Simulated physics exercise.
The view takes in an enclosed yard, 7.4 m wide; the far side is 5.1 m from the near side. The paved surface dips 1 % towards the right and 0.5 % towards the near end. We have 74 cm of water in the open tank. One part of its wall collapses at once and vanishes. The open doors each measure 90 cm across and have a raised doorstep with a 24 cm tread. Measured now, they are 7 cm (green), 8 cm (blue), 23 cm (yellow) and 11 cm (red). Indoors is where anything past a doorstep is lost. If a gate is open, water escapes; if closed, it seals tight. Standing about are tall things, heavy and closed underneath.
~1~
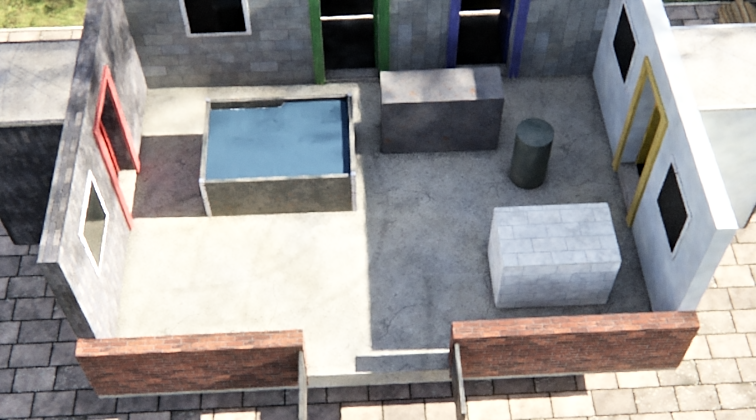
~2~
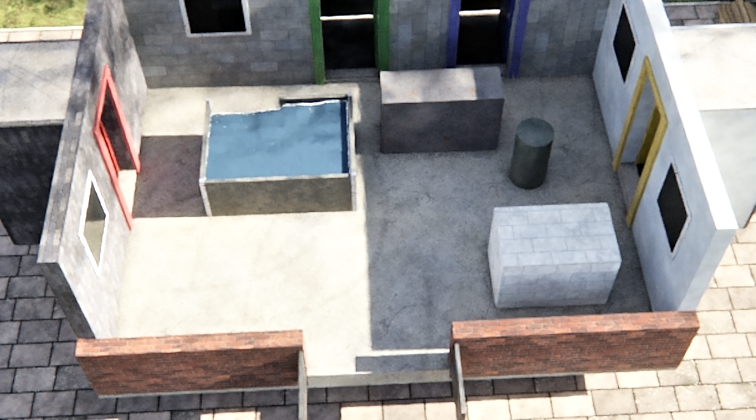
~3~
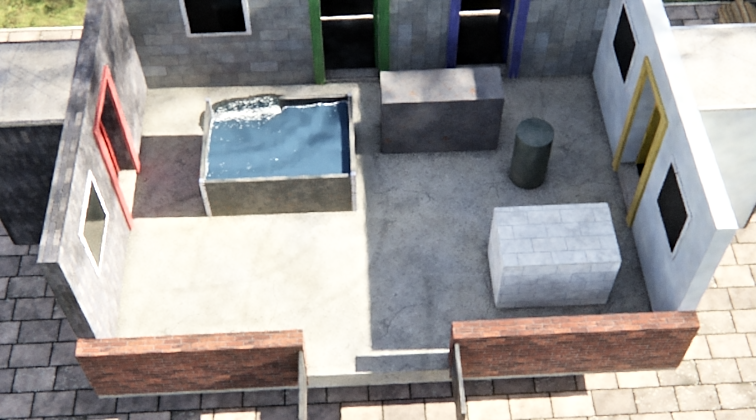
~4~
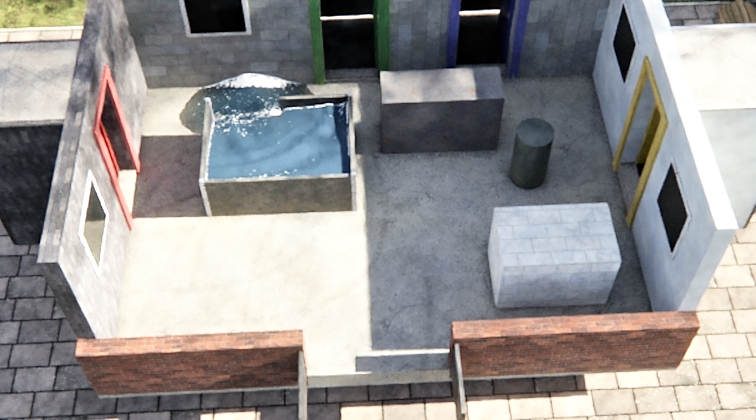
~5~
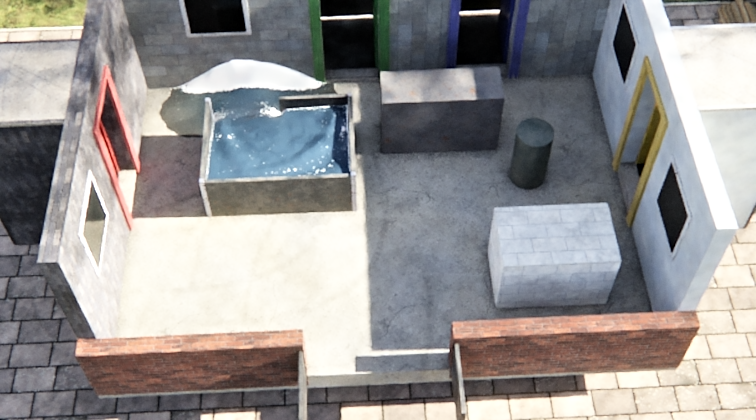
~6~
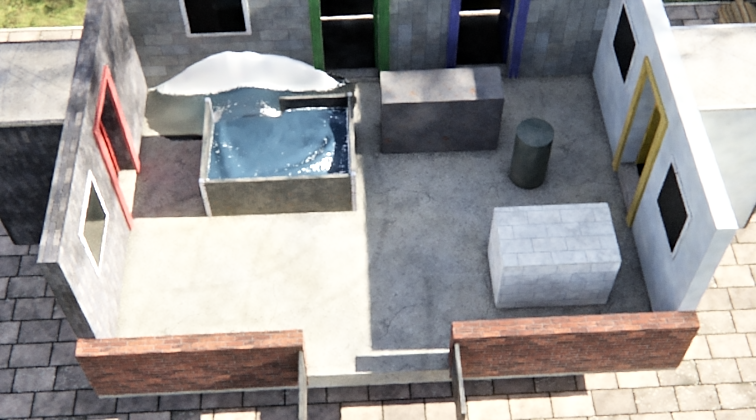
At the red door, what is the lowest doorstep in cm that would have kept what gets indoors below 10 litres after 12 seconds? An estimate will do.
Somewhere near 5 cm.
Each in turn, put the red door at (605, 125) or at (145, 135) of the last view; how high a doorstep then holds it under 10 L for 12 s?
You'd want about 16 cm there first, then about 32 cm.
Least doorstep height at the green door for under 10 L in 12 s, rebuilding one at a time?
Green door - some 7.5 centimetres.
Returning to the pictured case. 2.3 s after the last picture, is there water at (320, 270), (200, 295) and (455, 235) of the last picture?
1: Unwetted; 2: Awash; 3: Unwetted.
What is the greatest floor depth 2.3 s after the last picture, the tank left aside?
Max depth: Around 32 cm.
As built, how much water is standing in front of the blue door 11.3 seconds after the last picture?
3.5 cm.
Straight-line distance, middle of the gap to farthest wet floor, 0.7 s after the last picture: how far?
Around 3.4 m out.
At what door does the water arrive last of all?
I'd say the yellow door.
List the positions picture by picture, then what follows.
The first frame shows the open tank at (279, 140) is whole and still, 74 cm deep; the red door at (119, 155) is dry.
In the second frame, the gap is on the far side, the front 0.3 m out at a hidden place; the back of the open tank holds 74 cm.
In the third frame, the gap is on the far side, the front 0.8 m out at (261, 98); the back of the open tank holds 74 cm.
In the fourth frame, the front is at (298, 86), 1.1 m from the gap on the far side; 1.9 m2 of floor is wet, 69 cm left at the back.
In the fifth frame, the gap is on the far side, the front 1.3 m out at (327, 85); the back of the open tank holds 63 cm.
In the sixth frame, the front is at (352, 84), 1.5 m from the gap on the far side; 2.6 m2 of floor is wet, 63 cm left at the back; 1.5 m in a straight line remain to the red door at (119, 155).
Then, 0.7 s after the last picture water covers 15 % of the floor, deepest (65 cm) near (148, 91); it has not reached the red door.
Then, 2.3 s after the last picture water covers 50 % of the floor, deepest (32 cm) near (582, 76); 9 cm at the red door, 0 litres in over its 11 cm doorstep.
Then, 11.3 s after the last picture water covers 100 % of the floor, deepest (12 cm) near (616, 168); 2 cm at the red door, 0 litres in over its 11 cm doorstep.
At the red door as built, the water peaked near 9 cm, 2.1 s after the last picture.
Run again over the same 12 s with other heights there, 15 litres in over 4.5 cm, 6 litres over 6 cm. The limit of 10 litres is kept from about 5 cm up.
